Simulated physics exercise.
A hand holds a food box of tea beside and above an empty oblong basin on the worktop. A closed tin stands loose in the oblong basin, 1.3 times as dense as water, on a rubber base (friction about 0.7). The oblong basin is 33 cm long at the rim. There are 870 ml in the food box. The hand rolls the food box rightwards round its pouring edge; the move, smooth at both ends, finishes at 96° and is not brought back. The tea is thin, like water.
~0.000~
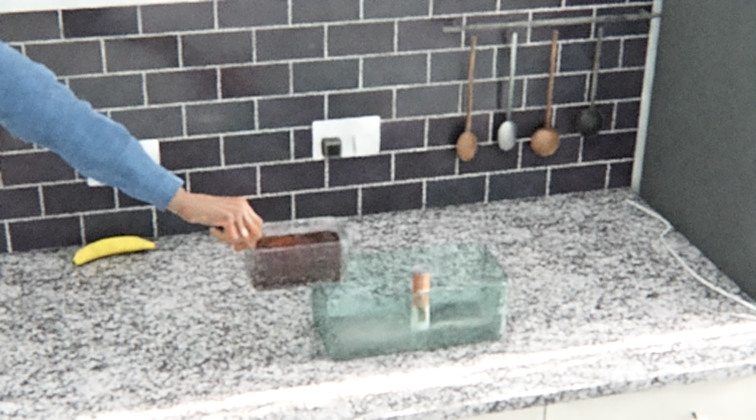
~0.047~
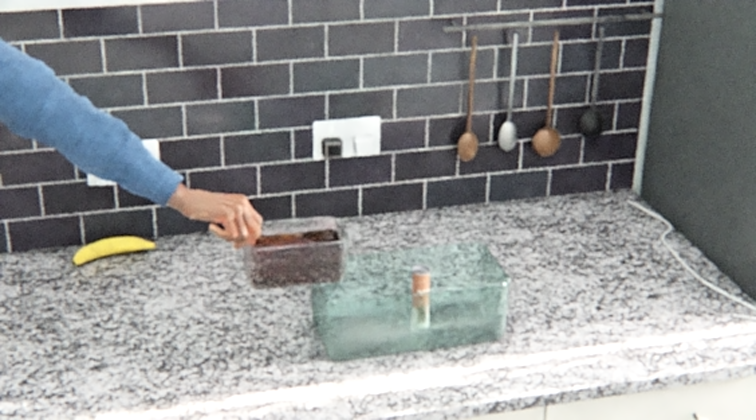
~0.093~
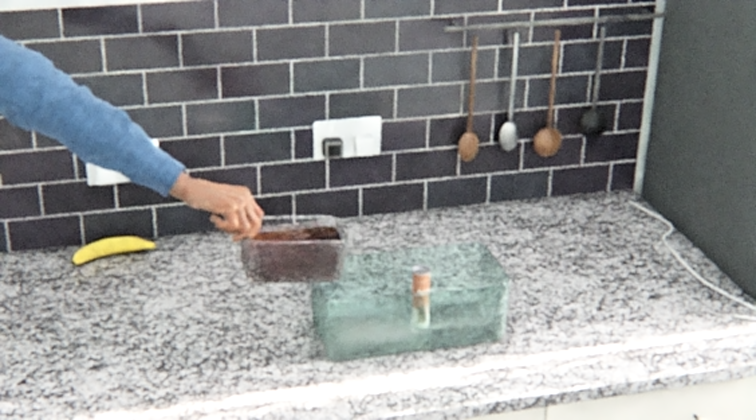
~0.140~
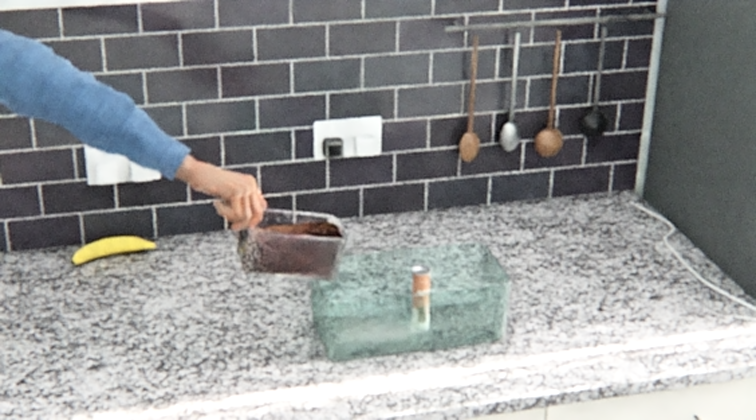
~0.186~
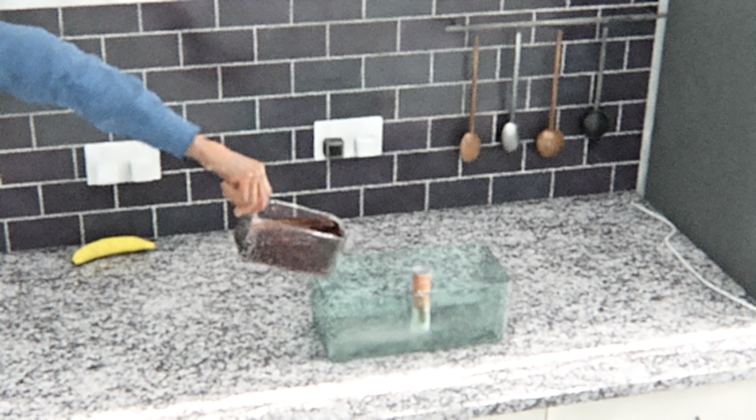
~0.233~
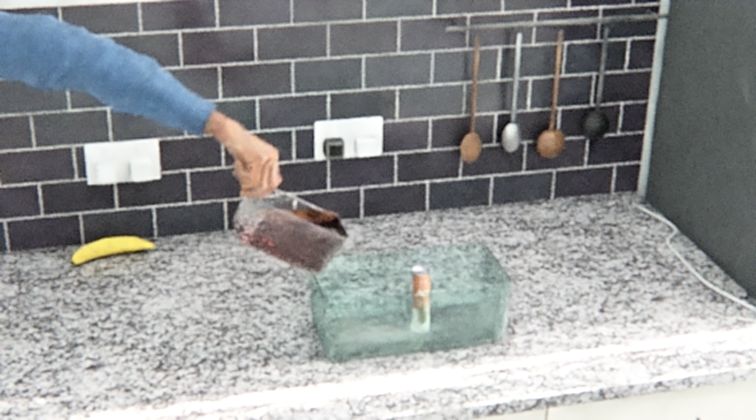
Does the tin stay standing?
The tin goes over.
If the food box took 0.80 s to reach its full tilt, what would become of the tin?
The tin topples.
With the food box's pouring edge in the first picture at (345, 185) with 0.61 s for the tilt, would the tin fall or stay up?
Then it keeps standing.
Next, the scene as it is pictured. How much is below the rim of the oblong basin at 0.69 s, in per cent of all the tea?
Some 80 per cent.
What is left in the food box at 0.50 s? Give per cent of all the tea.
Some 44 per cent.
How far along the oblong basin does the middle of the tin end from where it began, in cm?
About 7.5 cm.
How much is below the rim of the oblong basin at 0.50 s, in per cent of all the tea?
Some 10 per cent.
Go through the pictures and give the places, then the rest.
In the first frame, it leans 0°; its right rim is at (343, 230); the tea meets the walls at (248, 249) and (341, 239); the oblong basin's rim runs from (319, 283) to (496, 262); the tin's top is at (421, 272).
In the second frame, it leans 1°; its right rim is at (343, 230); the tea meets the walls at (247, 249) and (340, 238).
In the third frame, it leans 5°; its right rim is at (343, 229); the tea meets the walls at (245, 245) and (340, 234).
In the fourth frame, it leans 12°; its right rim is at (342, 229); the tea meets the walls at (243, 239) and (340, 230).
In the fifth frame, it leans 20°; its right rim is at (342, 229); the tea meets the walls at (241, 230) and (340, 225).
In the sixth frame, it leans 31°; its right rim is at (341, 229); the tea meets the walls at (241, 217) and (341, 223); 2 per cent is over the edge.
After 0.50 s the tilt is 88° and 44 per cent is still to pour; the tin stands where it began.
After 0.69 s the tilt is 96° and 6 per cent is still to pour; the tin leans 12°.
After 0.89 s the tilt is 96° and 1 per cent is still to pour; the tin lies on its side.
After 1.11 s the tilt is 96° and 0 per cent is still to pour; the tin lies on its side.
In the end the tin lies on its side.
